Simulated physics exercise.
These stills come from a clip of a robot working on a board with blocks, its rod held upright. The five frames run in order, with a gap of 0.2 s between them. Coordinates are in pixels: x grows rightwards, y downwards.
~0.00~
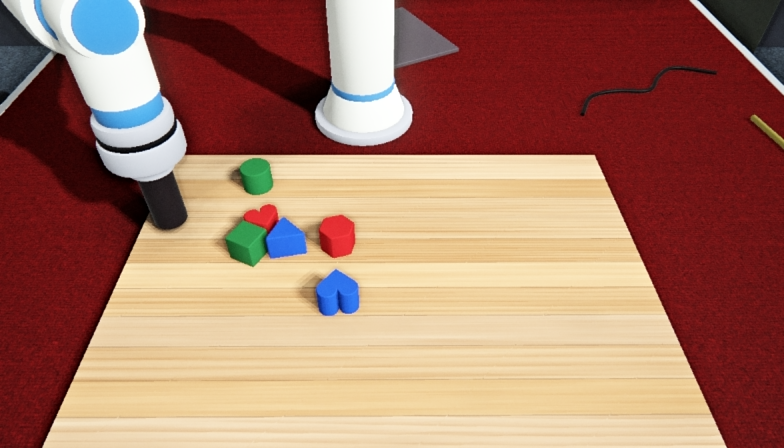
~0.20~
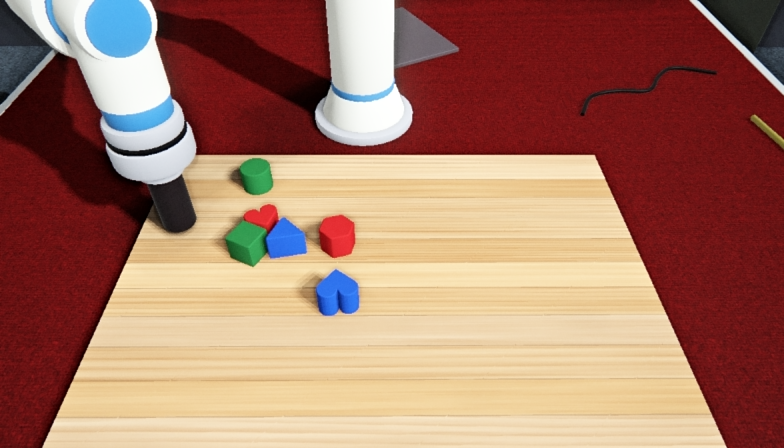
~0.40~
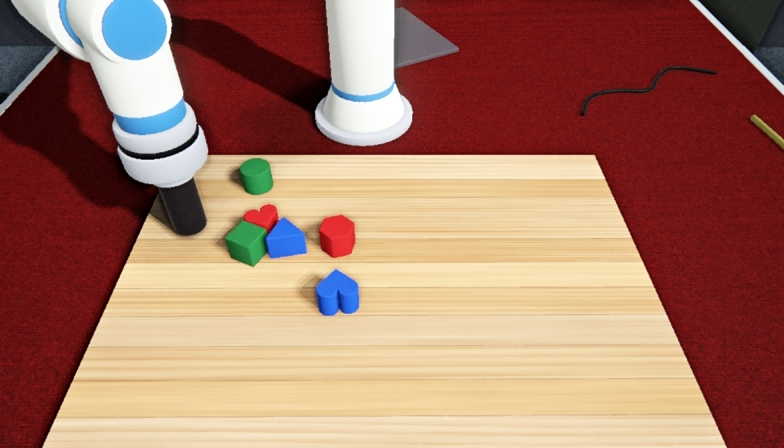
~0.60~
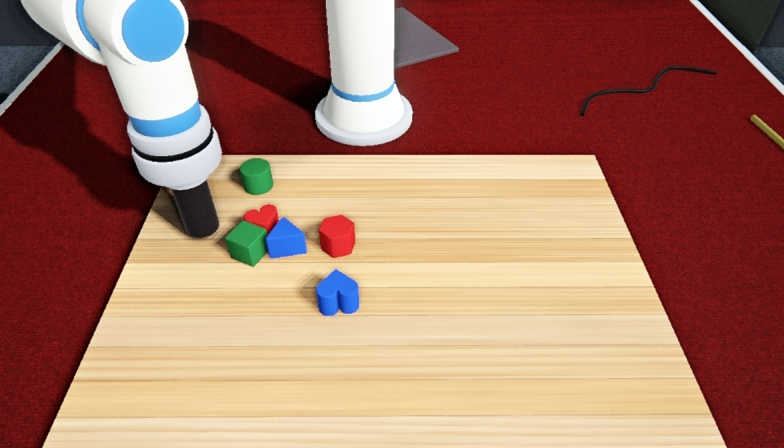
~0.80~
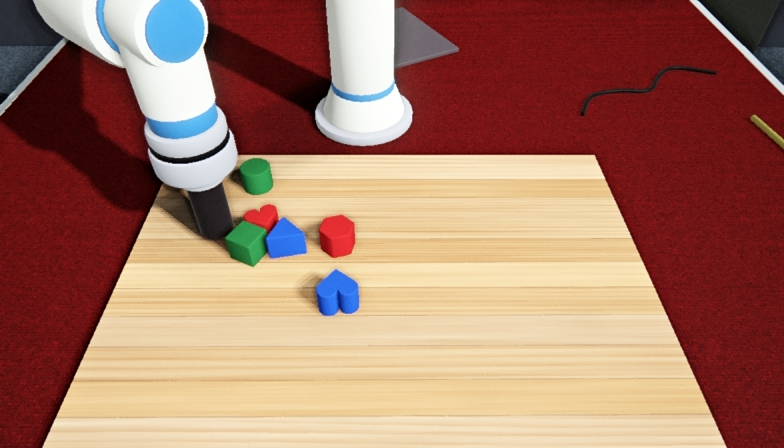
The clip shows a robot arm with a dark rod sliding a short way right over a wooden board, nearing a green block beside red and blue ones, while all the blocks stay still.
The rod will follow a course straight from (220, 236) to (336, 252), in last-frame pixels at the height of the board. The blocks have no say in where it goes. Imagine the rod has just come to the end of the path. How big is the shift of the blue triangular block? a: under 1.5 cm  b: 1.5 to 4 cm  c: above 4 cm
c: Above 4 cm.
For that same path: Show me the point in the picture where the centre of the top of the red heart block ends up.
The middle of the upper face of the red heart block will lie at about (314, 208) in the picture.
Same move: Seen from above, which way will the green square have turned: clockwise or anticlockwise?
My answer: Clockwise.
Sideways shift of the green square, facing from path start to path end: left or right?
Pushed right.
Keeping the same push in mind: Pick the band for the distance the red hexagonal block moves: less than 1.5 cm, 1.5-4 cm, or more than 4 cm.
Net shift: 1.5 to 4 cm.
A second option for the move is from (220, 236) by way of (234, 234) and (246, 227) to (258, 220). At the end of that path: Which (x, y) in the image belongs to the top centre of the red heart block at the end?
I'd say the red heart block ends with its top centre at (282, 209).
On the path given first. One third of the way, rod at (257, 234); green square at (262, 242), turned 50° clockwise; red heart block at (287, 212), turned 25° anticlockwise; blue triangular block at (299, 231), turned 20° clockwise.
Two thirds of the way, rod at (296, 240); green square at (267, 248), turned 70° clockwise; red heart block at (310, 208), turned 105° anticlockwise; blue triangular block at (318, 236), turned 15° clockwise; red hexagonal block at (345, 225), turned 20° anticlockwise.
At the end, rod at (335, 246); green square at (267, 248), turned 70° clockwise; red heart block at (314, 208), turned 130° anticlockwise; blue triangular block at (354, 247); red hexagonal block at (367, 223), turned 70° anticlockwise.
